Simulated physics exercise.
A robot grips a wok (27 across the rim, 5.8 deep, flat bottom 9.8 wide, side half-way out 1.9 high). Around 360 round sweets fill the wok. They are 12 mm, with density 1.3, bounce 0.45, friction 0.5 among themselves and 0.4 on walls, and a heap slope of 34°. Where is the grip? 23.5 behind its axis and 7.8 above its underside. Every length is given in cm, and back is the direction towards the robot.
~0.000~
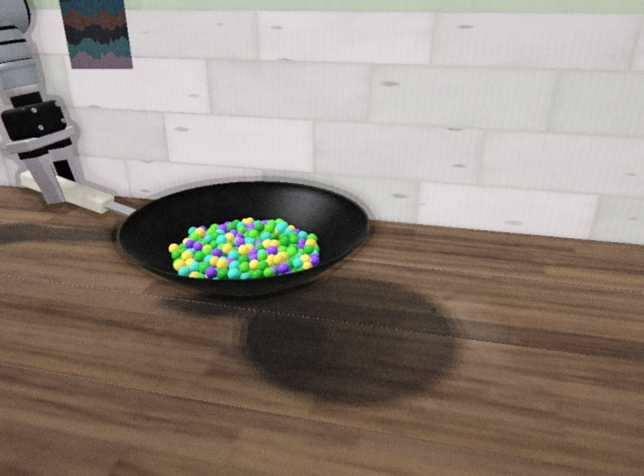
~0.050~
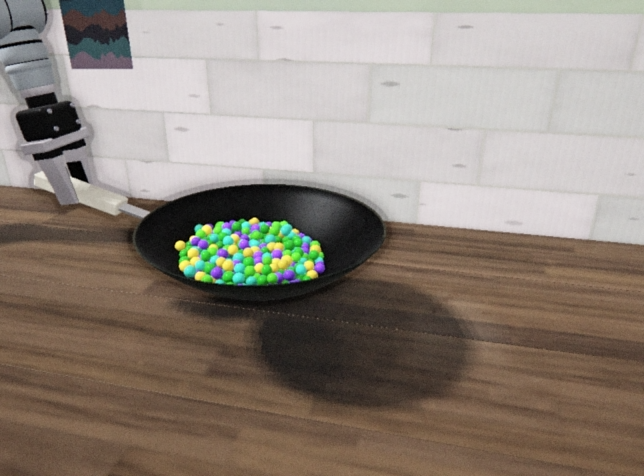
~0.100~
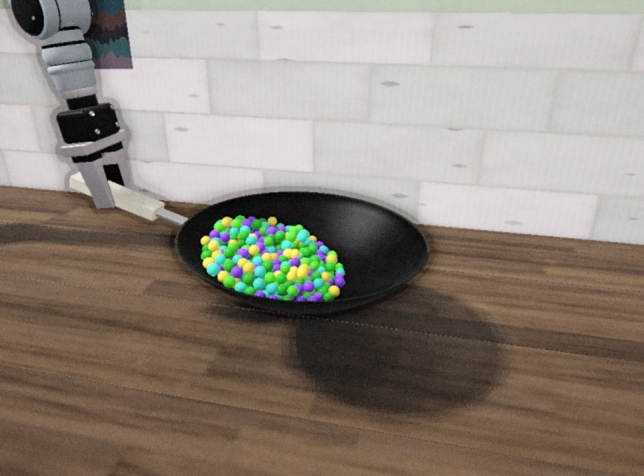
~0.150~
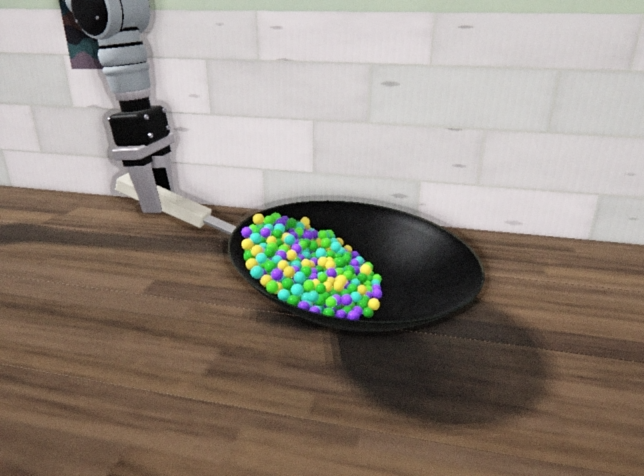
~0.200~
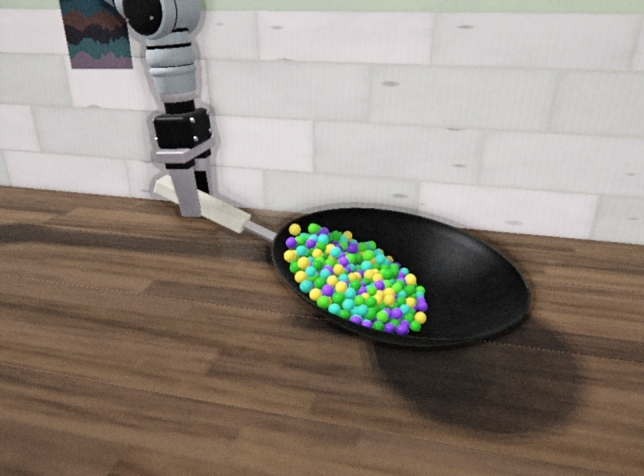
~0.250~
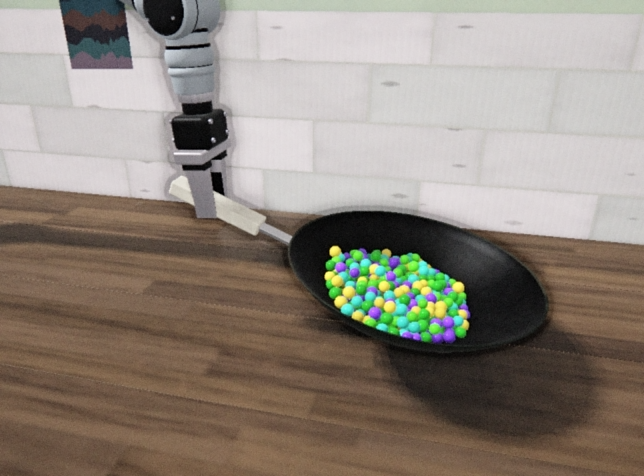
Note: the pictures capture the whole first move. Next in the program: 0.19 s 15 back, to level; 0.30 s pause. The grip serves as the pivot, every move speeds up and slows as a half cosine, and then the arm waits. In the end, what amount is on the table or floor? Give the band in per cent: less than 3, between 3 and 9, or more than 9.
More than 9 per cent.
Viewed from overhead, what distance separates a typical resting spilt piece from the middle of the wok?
Estimate: Near 22 cm.
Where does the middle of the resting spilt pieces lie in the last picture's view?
It ends up around (458, 365).
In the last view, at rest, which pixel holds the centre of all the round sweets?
Resting centre, last frame: Approx. (285, 258) px.
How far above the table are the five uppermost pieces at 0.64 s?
Estimate above table: About 16 centimetres.
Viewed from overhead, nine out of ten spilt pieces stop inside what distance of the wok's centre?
That distance is around 30 cm.
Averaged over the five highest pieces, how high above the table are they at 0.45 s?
I'd say close to 24 cm on average.
After 0.45 s, level, highest piece 26 above the table; 268 in the wok, 94 in flight or on a rim.
After 0.64 s, level, highest piece 17 above the table; 313 in the wok, 34 on the table or floor, 15 in flight or on a rim.
After 0.94 s, level, highest piece 13 above the table; 313 in the wok, 49 on the table or floor.
After 1.99 s, level, highest piece 13 above the table; 313 in the wok, 49 on the table or floor.
At rest, 313 in the wok, 49 on the table or floor. That is 14 % on the table or floor.
